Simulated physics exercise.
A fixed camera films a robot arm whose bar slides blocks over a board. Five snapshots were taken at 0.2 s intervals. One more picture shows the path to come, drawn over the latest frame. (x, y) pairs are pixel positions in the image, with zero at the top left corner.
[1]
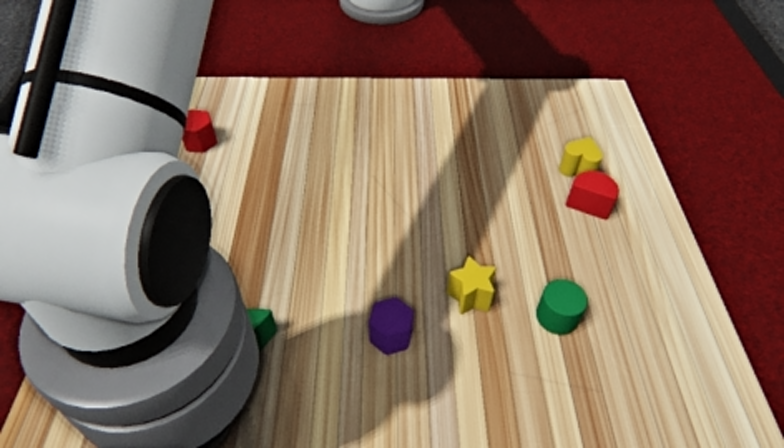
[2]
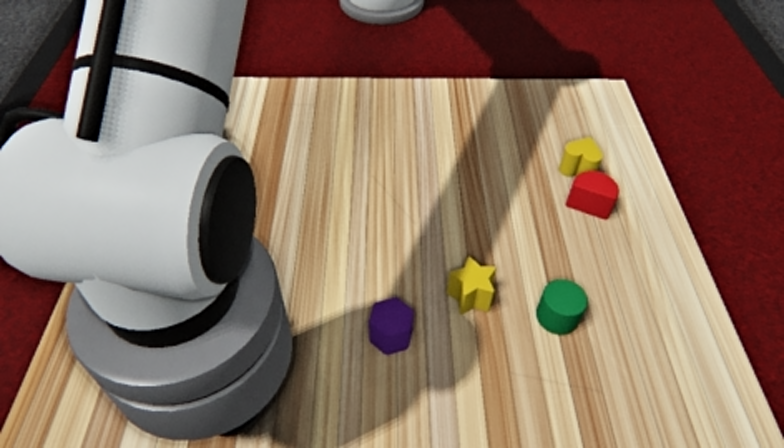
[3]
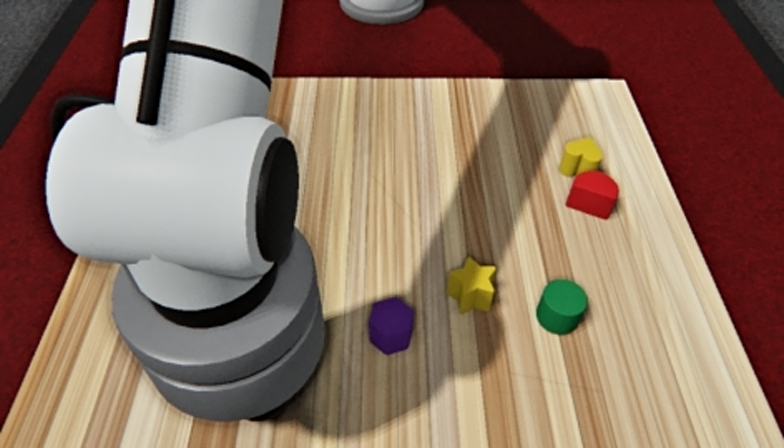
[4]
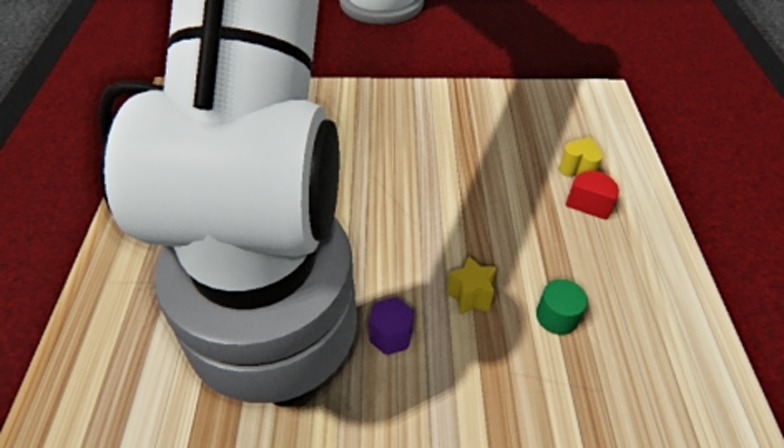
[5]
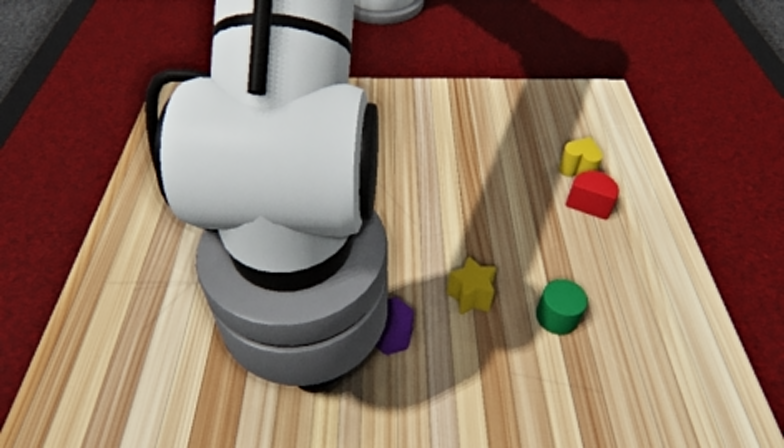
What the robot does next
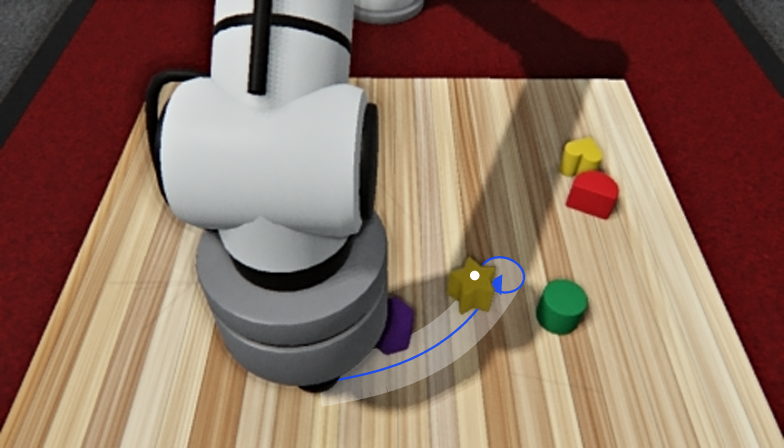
A white and gray robot arm slid steadily right across the wooden table, covering the small green block and then partly hiding the purple one, while the yellow star and other blocks stayed put.
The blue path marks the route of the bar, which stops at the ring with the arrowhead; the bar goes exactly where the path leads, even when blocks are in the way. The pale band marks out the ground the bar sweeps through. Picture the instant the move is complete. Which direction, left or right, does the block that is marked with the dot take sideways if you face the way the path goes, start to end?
The block that is marked with the dot is shifted sideways to the left, facing along the path from start to end.
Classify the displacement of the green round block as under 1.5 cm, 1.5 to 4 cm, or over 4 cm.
It will move less than 1.5 cm.
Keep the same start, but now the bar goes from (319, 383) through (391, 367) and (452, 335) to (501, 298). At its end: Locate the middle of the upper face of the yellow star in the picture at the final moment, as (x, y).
So, by the moment the path ends, you'll find the top centre of the yellow star at (493, 245).
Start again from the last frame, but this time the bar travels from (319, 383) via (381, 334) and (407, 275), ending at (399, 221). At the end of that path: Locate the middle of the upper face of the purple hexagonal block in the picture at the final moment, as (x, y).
It should be at (448, 276) by then.
The drawn path runs from (319, 383) through (400, 364) and (463, 324) to (502, 274); the dot is on the yellow star.
What follows on the original path. One third of the way, bar at (401, 350); purple hexagonal block at (405, 304), turned 45° anticlockwise.
Two thirds of the way, bar at (466, 310); purple hexagonal block at (418, 288), turned 100° anticlockwise; yellow star at (481, 266).
At the end, bar at (506, 260); purple hexagonal block at (418, 288), turned 100° anticlockwise; yellow star at (496, 224), turned 75° anticlockwise; green round block not moved.
